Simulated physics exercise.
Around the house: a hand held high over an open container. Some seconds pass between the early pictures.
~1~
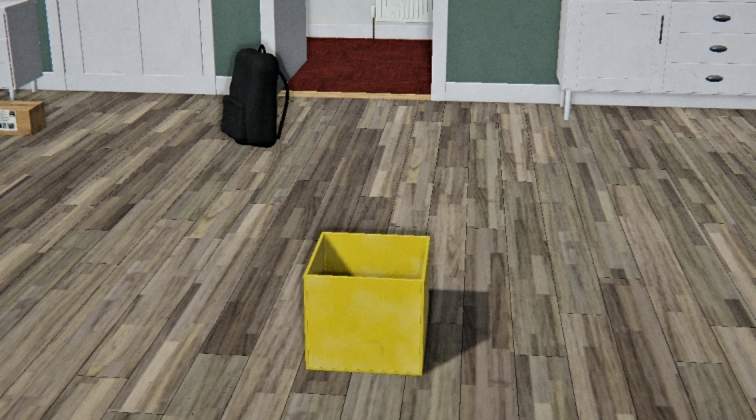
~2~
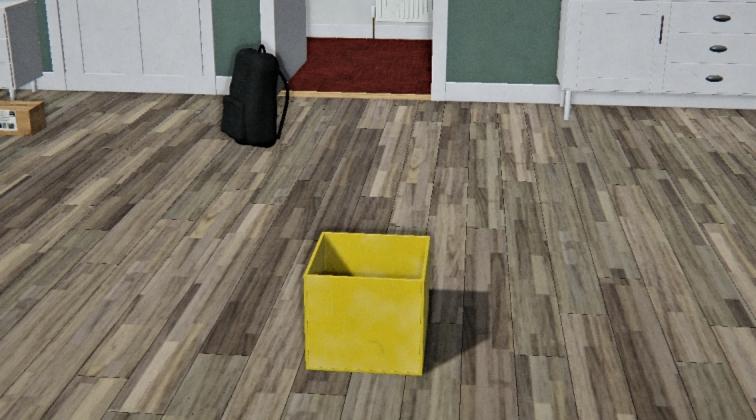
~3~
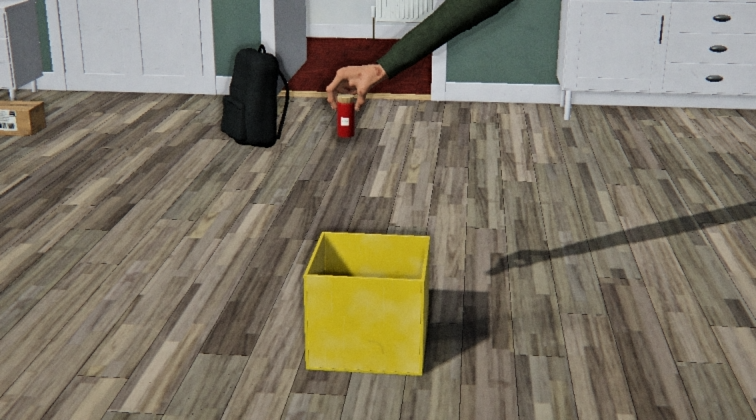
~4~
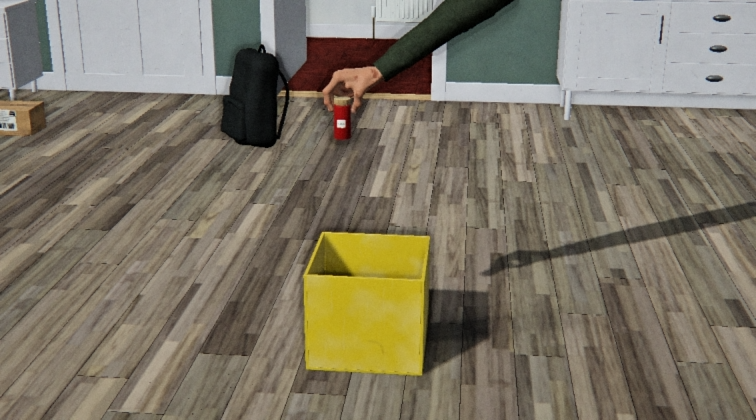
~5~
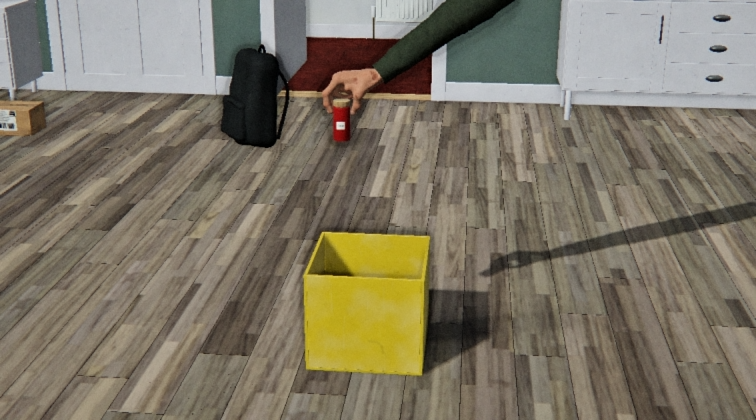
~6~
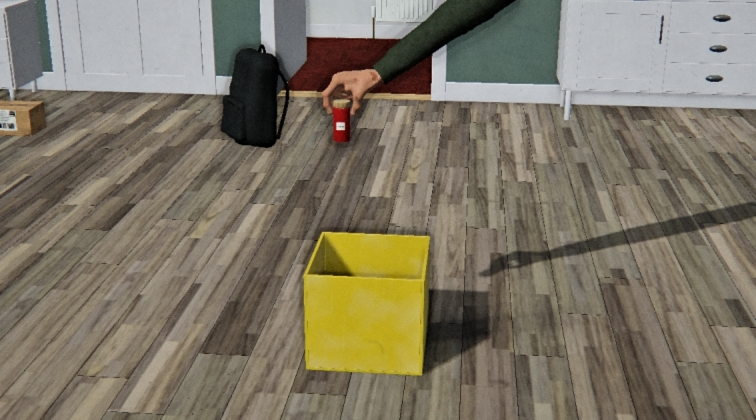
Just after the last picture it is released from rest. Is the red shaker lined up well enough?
The red shaker drops into the container.
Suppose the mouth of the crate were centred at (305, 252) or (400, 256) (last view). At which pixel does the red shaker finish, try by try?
It ends around (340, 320) and (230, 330).
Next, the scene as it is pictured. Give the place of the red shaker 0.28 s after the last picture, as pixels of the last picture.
At about (343, 224).
Then, 0.28 s later than the last frame, red shaker dropping near (343, 224).
When it is over, the red shaker lands inside, near (344, 325).
